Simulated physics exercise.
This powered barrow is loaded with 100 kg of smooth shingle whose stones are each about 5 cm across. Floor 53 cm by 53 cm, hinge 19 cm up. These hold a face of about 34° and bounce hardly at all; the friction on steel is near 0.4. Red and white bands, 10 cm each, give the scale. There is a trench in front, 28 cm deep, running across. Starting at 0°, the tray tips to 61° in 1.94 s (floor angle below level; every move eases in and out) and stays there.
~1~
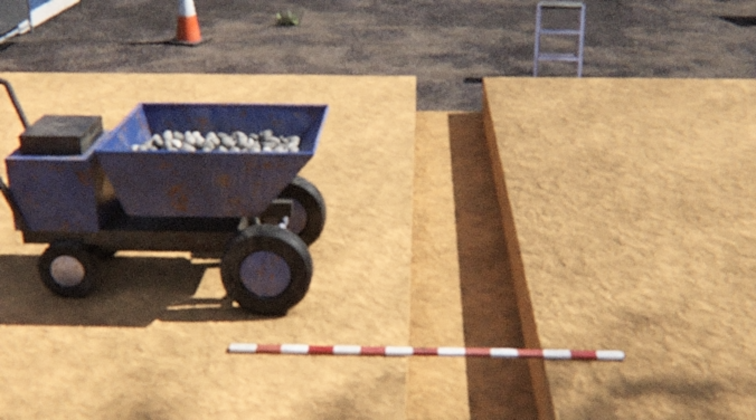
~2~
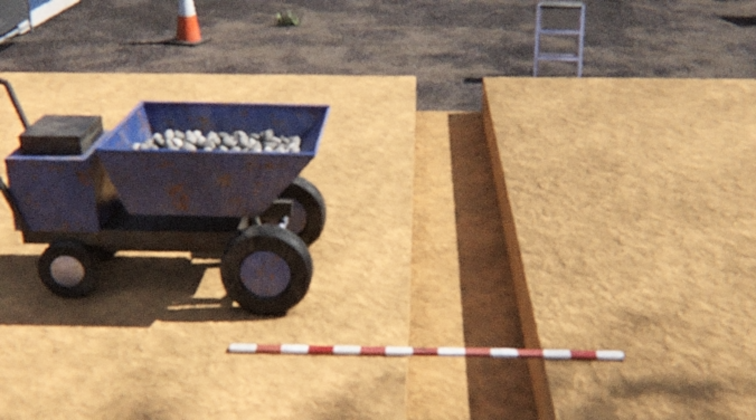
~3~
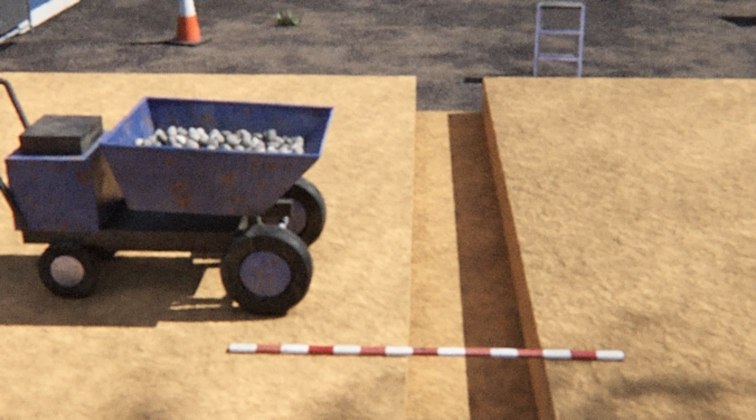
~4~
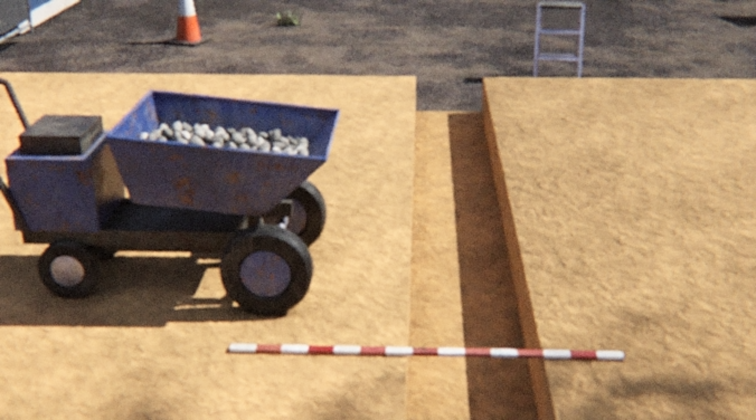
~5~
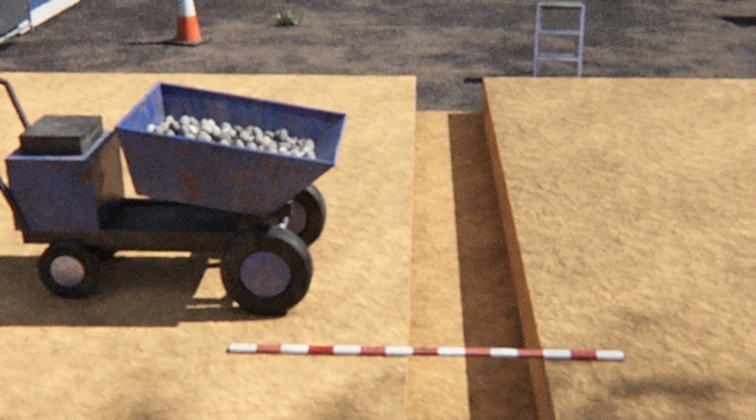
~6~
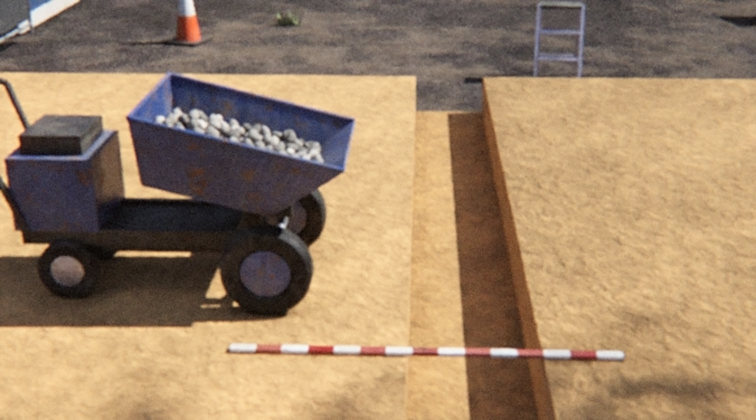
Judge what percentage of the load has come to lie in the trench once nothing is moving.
Roughly 100 in every hundred.
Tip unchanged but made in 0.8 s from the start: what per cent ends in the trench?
Probably about 100 in a hundred.
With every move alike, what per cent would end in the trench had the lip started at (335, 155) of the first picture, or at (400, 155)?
I'd say some 100 per cent and some 75 per cent.
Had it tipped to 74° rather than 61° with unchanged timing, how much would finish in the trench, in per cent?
Near 100 per cent then.
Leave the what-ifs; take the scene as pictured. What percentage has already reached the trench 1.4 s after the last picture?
Around 45 per cent of it, at that instant.
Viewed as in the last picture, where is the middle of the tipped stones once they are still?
The tipped stones centre close to (462, 327).
Then, 0.9 s after the last picture the floor is at 52°, 100 % in the tray; the foremost stones are at (391, 200).
Then, 1.4 s after the last picture the floor is at 61°, 56 % in the tray, 44 % in the trench; the foremost stones are at (518, 341).
Then, 1.8 s after the last picture the floor is at 61°, 32 % in the tray, 68 % in the trench; the foremost stones are at (522, 345).
Then, 3.7 s after the last picture the floor is at 61°, 0 % in the tray, 100 % in the trench; the foremost stones are at (524, 350).
